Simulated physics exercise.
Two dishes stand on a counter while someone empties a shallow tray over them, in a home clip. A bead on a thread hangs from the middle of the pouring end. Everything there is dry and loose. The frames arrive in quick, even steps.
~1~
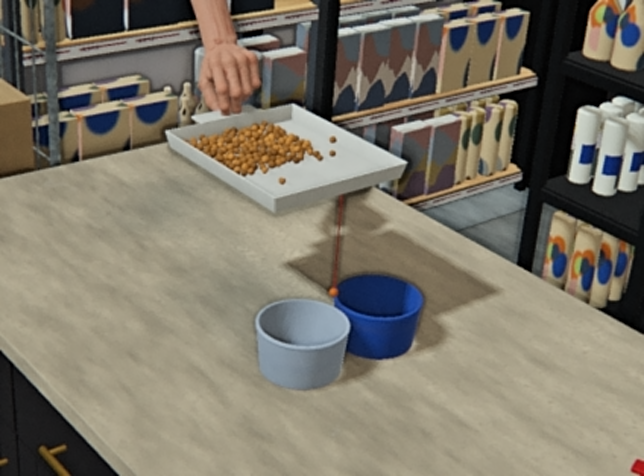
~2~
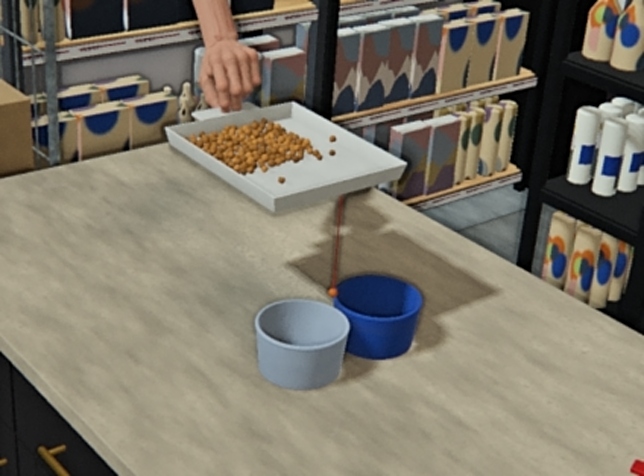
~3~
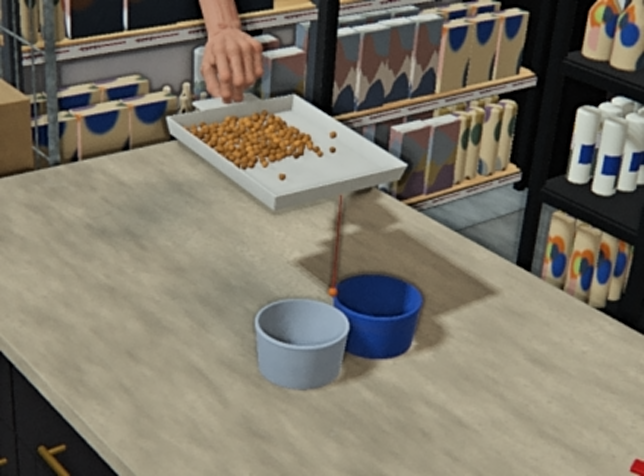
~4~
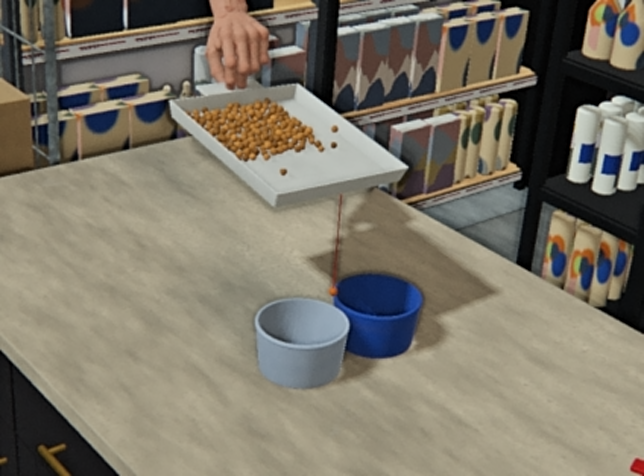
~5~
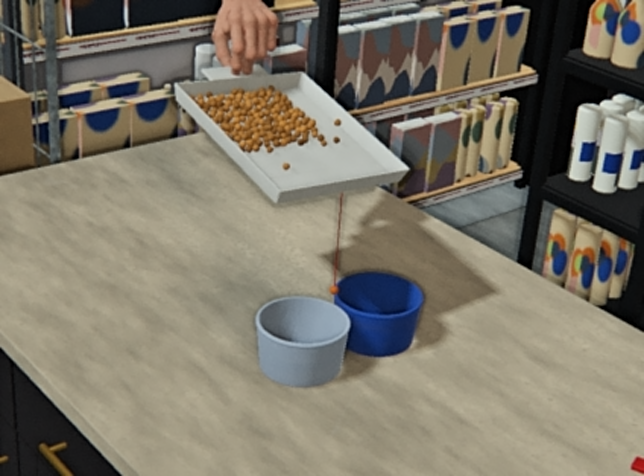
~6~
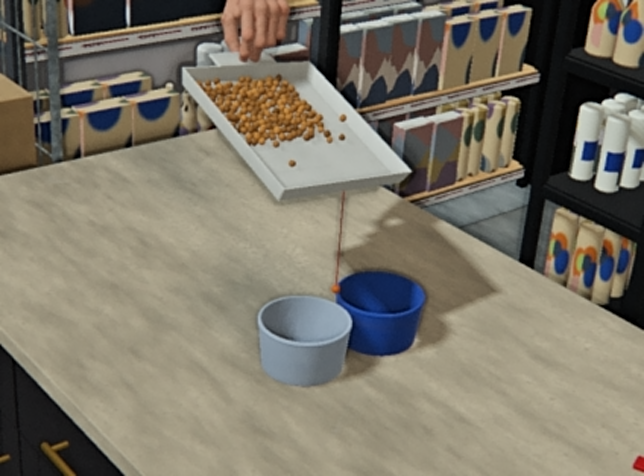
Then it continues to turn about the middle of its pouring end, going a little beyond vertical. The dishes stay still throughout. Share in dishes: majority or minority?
Majority.
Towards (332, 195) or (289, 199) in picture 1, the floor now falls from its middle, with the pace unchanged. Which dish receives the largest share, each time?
The first try favours the dish to the left; the second favours the dish to the left.
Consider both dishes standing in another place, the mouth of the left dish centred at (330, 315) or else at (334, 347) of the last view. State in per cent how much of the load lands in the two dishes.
That makes 80 per cent, followed by 40 per cent.
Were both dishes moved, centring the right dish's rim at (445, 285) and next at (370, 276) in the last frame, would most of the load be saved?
At place one in excess of half; at place two not up to half.
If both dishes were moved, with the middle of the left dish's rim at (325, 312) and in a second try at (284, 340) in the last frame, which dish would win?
Result, try one: The dish at right; try two: The dish at right.
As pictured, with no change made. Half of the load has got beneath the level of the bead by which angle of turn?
Somewhere near 105°.
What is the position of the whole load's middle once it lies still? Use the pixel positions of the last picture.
Roughly at (390, 334), give or take.
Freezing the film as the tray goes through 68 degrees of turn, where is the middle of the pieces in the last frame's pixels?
(378, 181).
Soon, tray tipped steeply; most on the tray; a stray few in the right dish; a stray few outside both; about a quarter in the air.
A while on, tray tipped past a quarter turn; about a quarter on the tray; about a third in the right dish; about a quarter outside both; about a quarter in the air.
Towards the end, tray tipped past a quarter turn; about two thirds in the right dish; about a third outside both.
Finally, tray tipped past a quarter turn; none in the left dish; about two thirds in the right dish; about a third outside both.
